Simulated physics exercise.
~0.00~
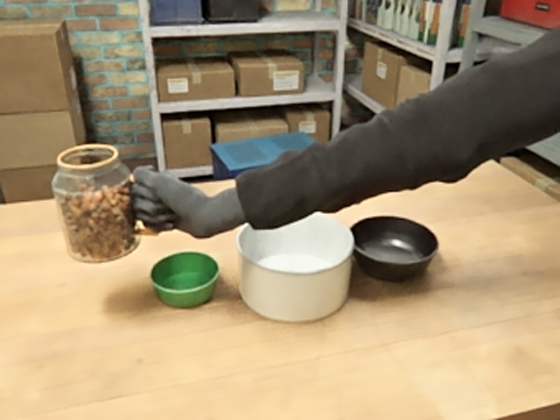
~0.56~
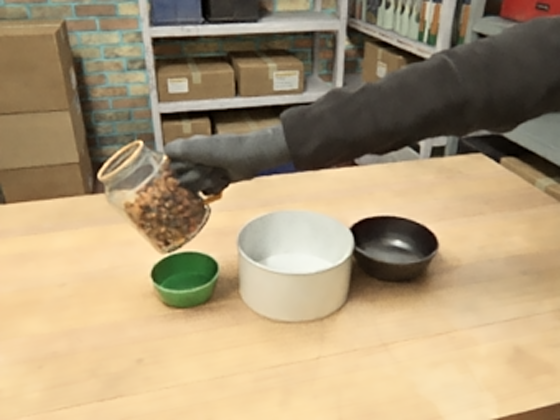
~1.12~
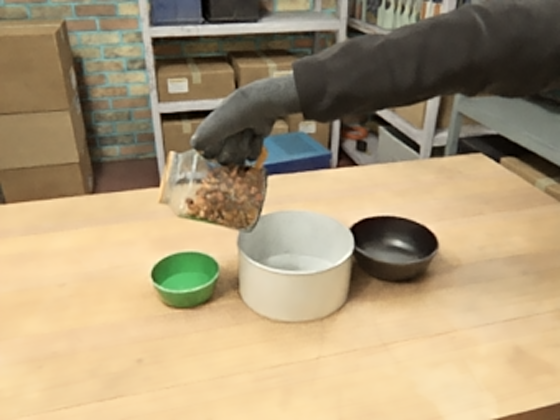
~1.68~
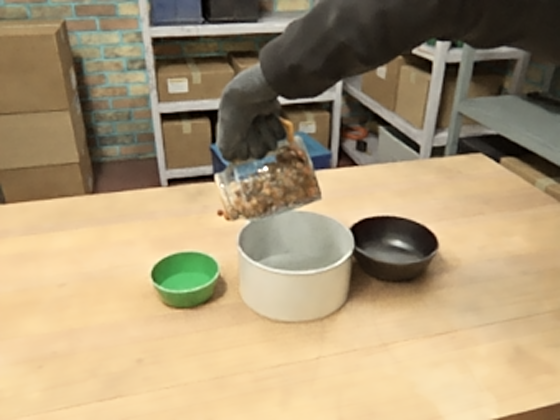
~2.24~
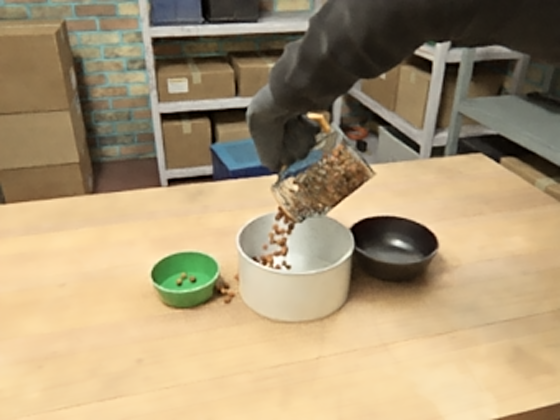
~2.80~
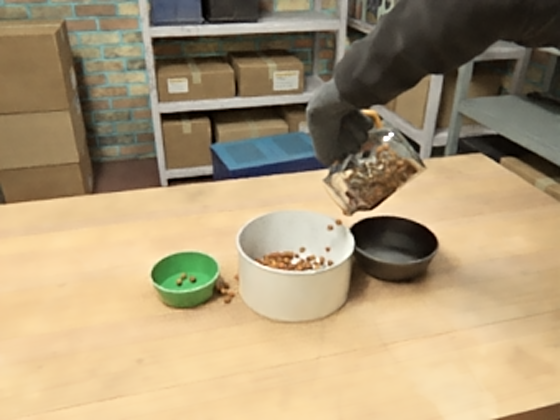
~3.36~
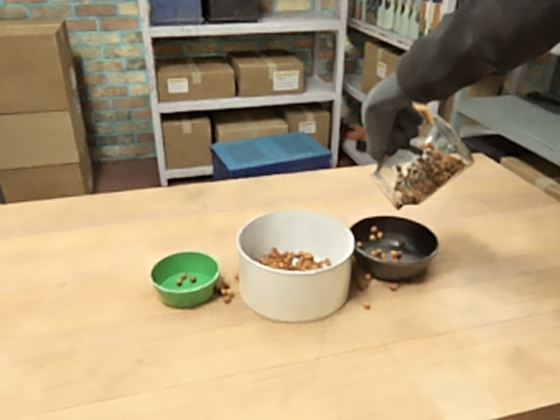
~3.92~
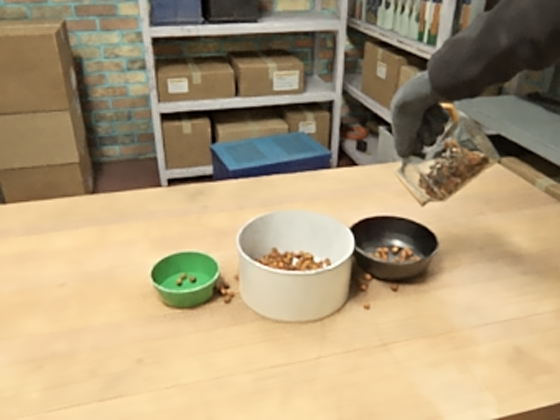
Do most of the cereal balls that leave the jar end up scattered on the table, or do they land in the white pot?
Most of the cereal balls that leave the jar land in the white pot. Only a small share ends up on the table, in the green dish or in the black bowl, and many stay in the jar.
At first, a dark-gloved arm holds a clear jar of small brown cereal balls at the left, above a wooden table with a green dish, a white pot and a black bowl. The arm carries the jar to the right while tipping it onto its side. A few pieces drop into the green dish and onto the table beside it. As the jar tips further, a stream pours into the white pot. Moving on, it drops some pieces into the black bowl and a few around it. It ends tilted at the right, still holding many pieces.
